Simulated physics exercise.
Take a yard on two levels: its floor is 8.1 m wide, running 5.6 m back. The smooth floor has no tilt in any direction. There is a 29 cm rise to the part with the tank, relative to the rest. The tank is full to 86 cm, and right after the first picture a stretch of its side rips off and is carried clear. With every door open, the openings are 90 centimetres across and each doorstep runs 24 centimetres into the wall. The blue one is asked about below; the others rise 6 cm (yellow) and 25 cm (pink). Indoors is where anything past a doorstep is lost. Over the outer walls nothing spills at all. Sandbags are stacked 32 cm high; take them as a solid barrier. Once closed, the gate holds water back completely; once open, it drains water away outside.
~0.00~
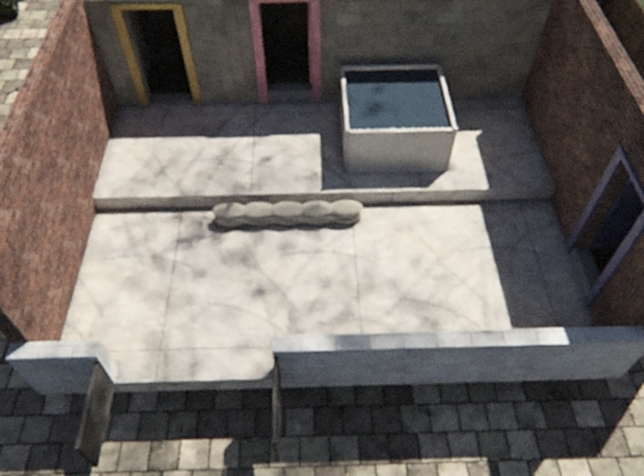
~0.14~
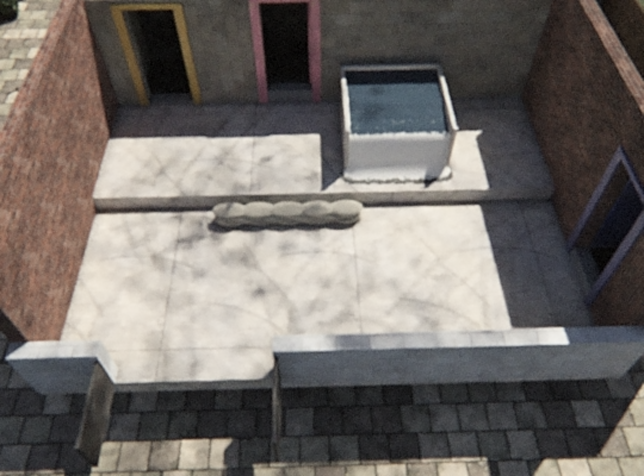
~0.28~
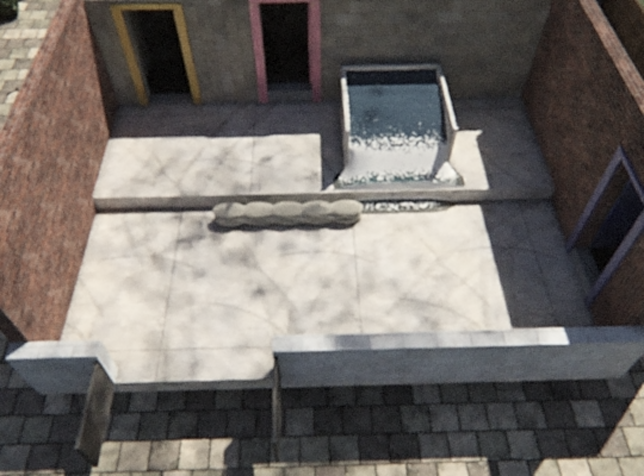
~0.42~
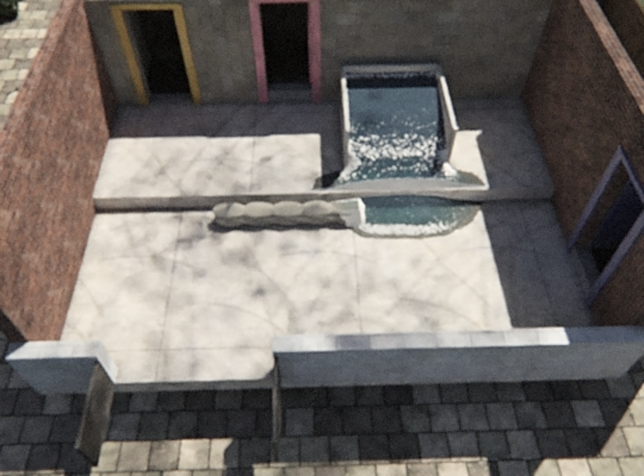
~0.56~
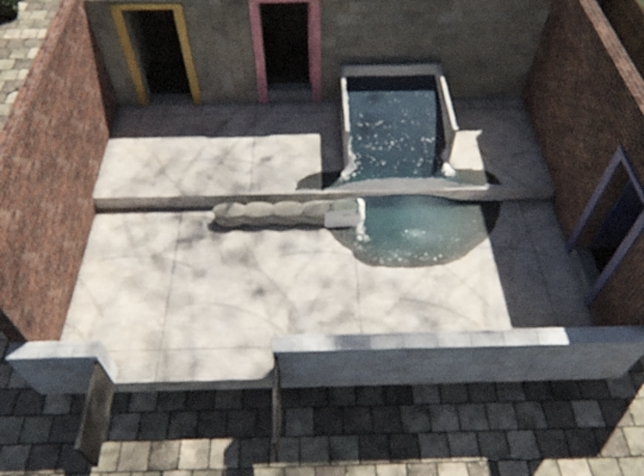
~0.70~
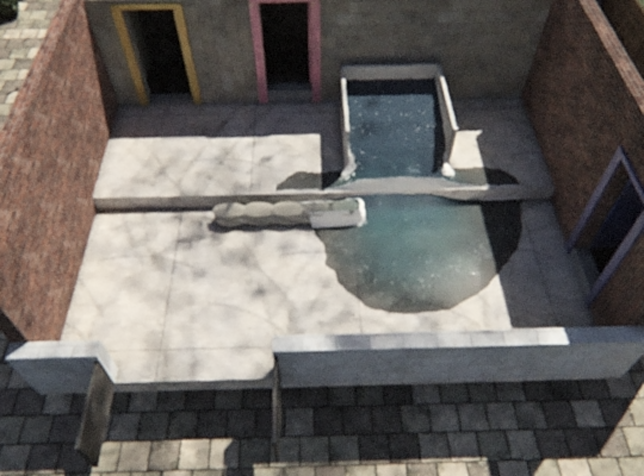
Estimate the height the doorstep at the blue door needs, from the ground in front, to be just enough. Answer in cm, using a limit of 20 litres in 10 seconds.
It needs some 14.5 cm.
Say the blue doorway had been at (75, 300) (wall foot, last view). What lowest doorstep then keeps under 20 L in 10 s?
You'd want it roughly 12.0 cm high.
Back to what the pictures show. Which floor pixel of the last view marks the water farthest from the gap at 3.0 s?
(66, 368).
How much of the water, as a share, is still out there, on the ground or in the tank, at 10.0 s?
Roughly 82 %.
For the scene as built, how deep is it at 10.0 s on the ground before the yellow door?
It stands about 0.0 centimetres deep.
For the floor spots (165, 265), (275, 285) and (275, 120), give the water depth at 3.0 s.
First spot about 1 cm, second about 3 cm, third about 0 cm.
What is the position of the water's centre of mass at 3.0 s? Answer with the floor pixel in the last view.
Look at about (394, 263) in the last view.
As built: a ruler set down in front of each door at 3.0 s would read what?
Yellow door 0 cm, blue door 21 cm, pink door 0 cm.
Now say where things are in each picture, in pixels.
The first picture shows the tank at (395, 100) is whole and still, 86 cm deep; the blue door at (602, 238) is dry.
In the second picture, water pours out at (397, 157) and has run 0.3 m, to (358, 182); about 10 cm deep outside, 86 cm at the back.
In the third picture, the front is at (358, 211), 0.7 m from the gap at (397, 159); 1.3 m2 of floor is wet, 83 cm left at the back.
In the fourth picture, water pours out at (397, 160) and has run 1.3 m, to (364, 235); about 15 cm deep outside, 74 cm at the back.
In the fifth picture, the gap is at (397, 161), the front 1.9 m out at (374, 263); the back of the tank holds 73 cm.
In the sixth picture, the gap is at (397, 161), the front 2.8 m out at (410, 309); the back of the tank holds 69 cm; 1.1 m in a straight line remain to the blue door at (602, 238).
After 1.4 s water covers 35 % of the floor, deepest (42 cm) near (352, 211); 4 cm at the blue door, 0 litres in over its 20 cm doorstep.
After 3.0 s water covers 50 % of the floor, deepest (36 cm) near (595, 354); 21 cm at the blue door, 3 litres in over its 20 cm doorstep.
After 10.0 s water covers 60 % of the floor, deepest (16 cm) near (54, 369); 7 cm at the blue door, 5 litres in over its 20 cm doorstep.
At the blue door as built, the water arrived by 1.3 s and peaked near 24 cm at 2.8 s.
Run again over the same 10 s with other heights there, 36 litres in over 12 cm, 14 litres over 16 cm. The limit of 20 litres is kept from about 14.5 cm up.
